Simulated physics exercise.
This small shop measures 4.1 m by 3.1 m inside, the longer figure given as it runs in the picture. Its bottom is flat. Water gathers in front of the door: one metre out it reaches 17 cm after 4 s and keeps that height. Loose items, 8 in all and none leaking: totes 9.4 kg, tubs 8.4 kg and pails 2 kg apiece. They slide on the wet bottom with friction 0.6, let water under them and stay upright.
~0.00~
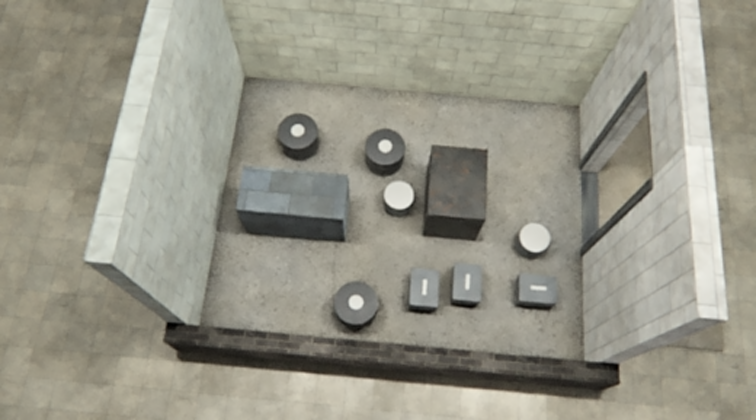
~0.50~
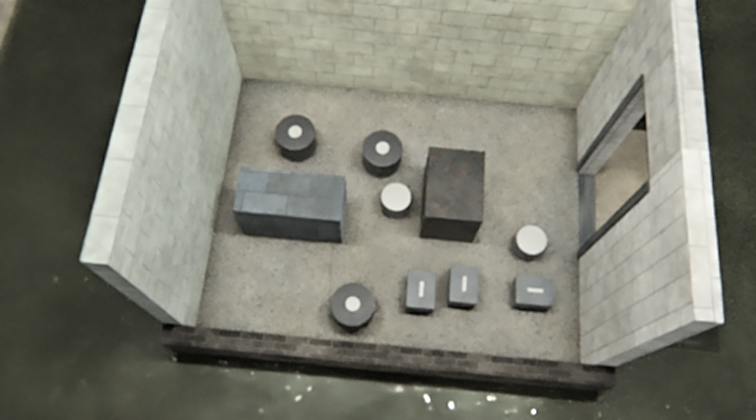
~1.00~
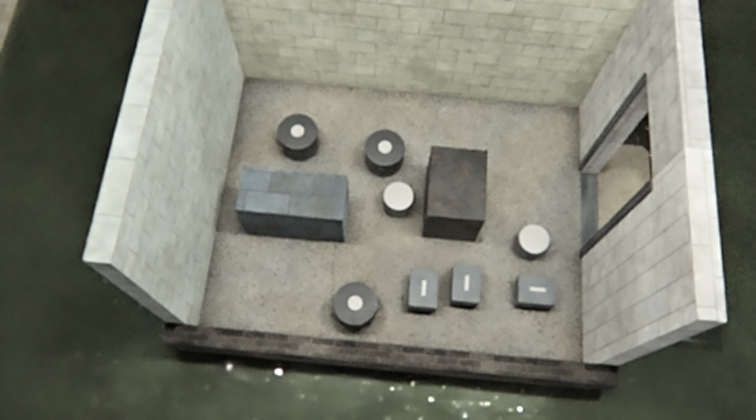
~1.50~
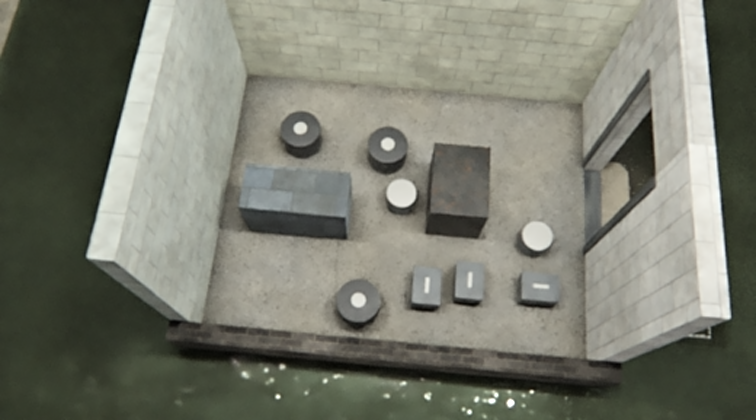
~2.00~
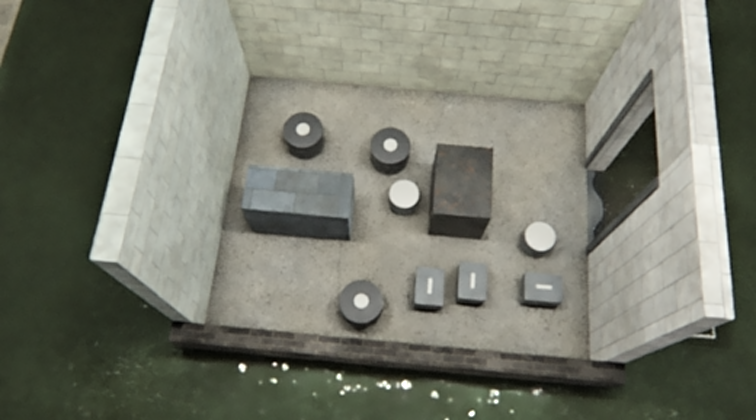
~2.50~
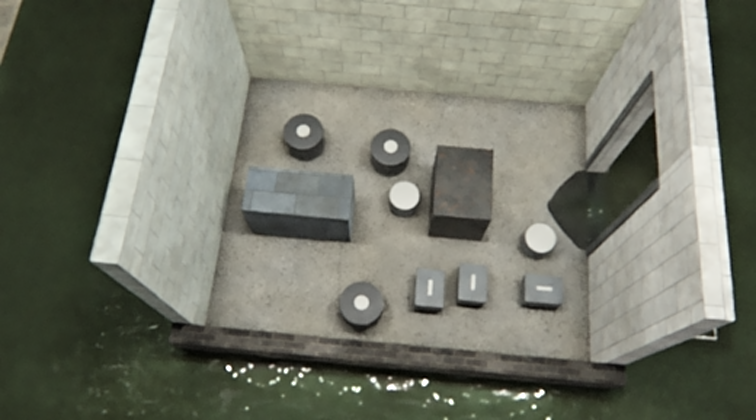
Dark green water spread around a small roofless room of pale block walls, then a dark patch crept in through the opening on the right, while the scattered tubs and boxes inside stayed put.
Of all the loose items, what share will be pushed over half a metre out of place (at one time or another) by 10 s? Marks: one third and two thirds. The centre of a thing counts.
It is not even a third.
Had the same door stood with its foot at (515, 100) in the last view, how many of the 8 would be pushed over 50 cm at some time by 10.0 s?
In that case 4 of them.
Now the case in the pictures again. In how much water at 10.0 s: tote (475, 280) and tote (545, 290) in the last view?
About 7 and 5 cm.
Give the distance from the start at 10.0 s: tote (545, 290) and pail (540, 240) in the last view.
In that order: 0 cm, 80 cm.
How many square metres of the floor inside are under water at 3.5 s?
About 1.5 m2.
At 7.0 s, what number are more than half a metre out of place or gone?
By then 1.
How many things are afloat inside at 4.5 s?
1 of them.
After 3.5 s 0 of 8 are over 50 cm from their spots; 0 afloat.
After 4.5 s 1 of 8 are over 50 cm from their spots; 1 afloat.
After 7.0 s 1 of 8 are over 50 cm from their spots; 1 afloat.
After 10.0 s 1 of 8 are over 50 cm from their spots, and 1 have been at some point; 3 afloat.
